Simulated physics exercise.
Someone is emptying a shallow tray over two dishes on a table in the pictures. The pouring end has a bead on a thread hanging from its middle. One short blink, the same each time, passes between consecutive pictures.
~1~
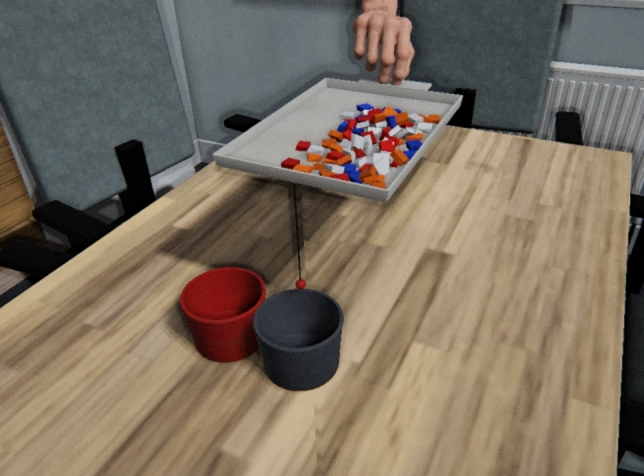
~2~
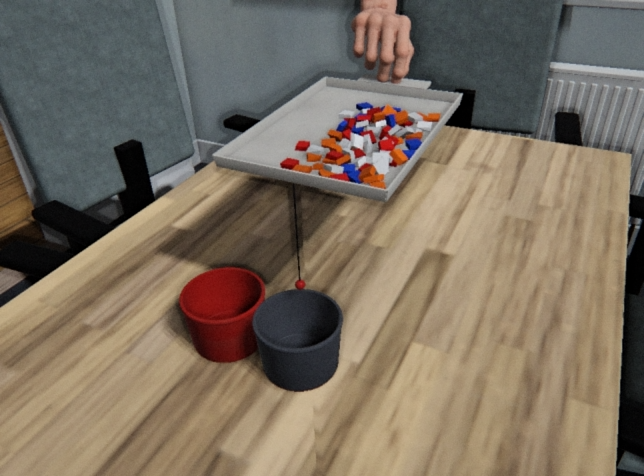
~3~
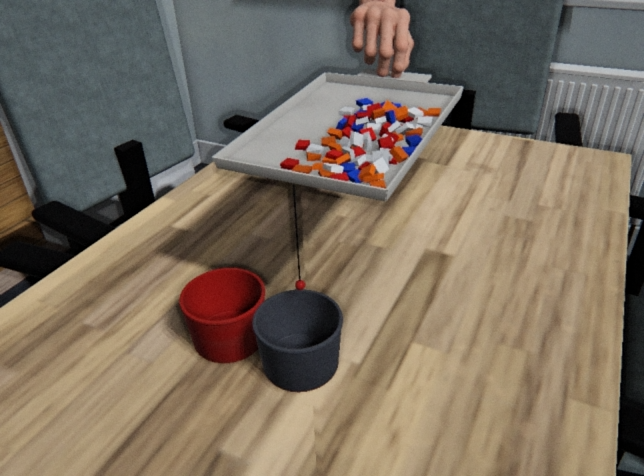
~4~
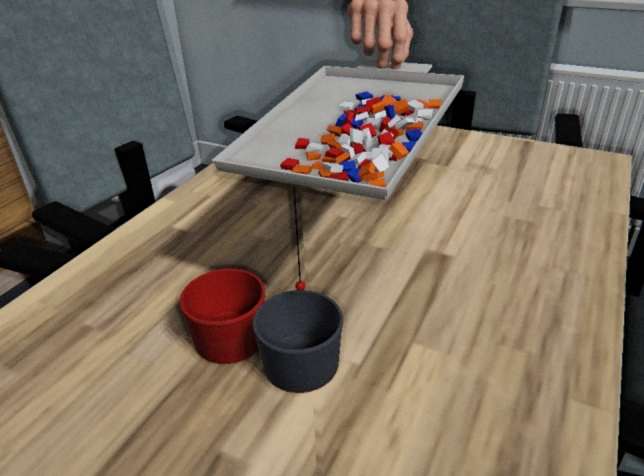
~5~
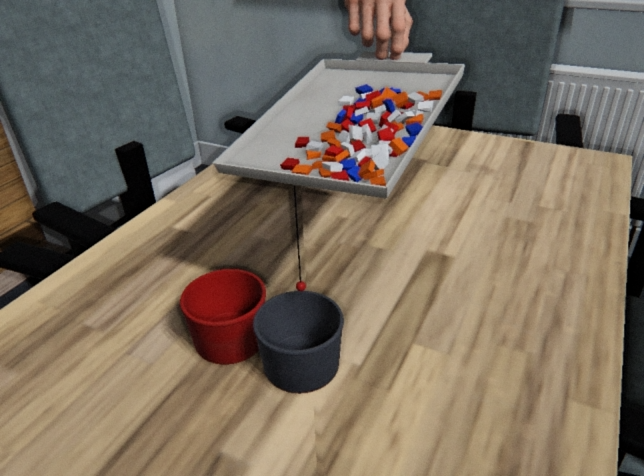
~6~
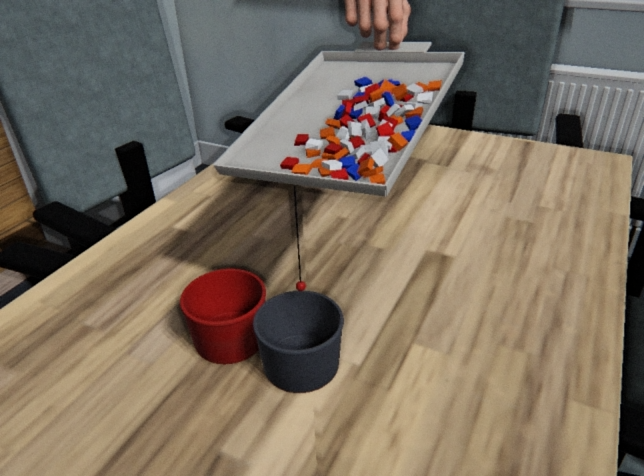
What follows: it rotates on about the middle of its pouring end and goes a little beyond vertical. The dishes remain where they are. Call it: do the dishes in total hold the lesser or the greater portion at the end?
In total they hold the greater portion.
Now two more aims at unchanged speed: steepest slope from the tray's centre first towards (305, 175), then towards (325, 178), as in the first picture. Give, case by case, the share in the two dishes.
First case about 50 percent; second case about 30 percent.
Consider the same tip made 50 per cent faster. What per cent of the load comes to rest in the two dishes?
Near 80 %.
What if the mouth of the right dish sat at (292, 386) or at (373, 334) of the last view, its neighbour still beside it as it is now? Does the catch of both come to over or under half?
Well, the minor share the first time and the minor share the second time.
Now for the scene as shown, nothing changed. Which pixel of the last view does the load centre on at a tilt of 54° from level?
The middle of the load sits near (284, 147).
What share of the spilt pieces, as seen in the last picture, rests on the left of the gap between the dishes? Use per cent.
Looks like close to 60 per cent of it.
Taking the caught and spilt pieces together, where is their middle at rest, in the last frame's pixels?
About (239, 335).
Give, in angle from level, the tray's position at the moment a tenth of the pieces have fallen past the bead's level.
It has tipped about 65 degrees.
Shortly afterwards, tray tipped steeply; all but a few on the tray; only a few in the air.
Next, tray tipped right over; near two thirds on the tray; a little in the right dish; near a quarter in the left dish; a little outside both.
Some moments later, tray tipped past a quarter turn; near a quarter in the right dish; near half in the left dish; near a quarter outside both.
In the end, tray tipped past a quarter turn; near a quarter in the right dish; near half in the left dish; near a quarter outside both.
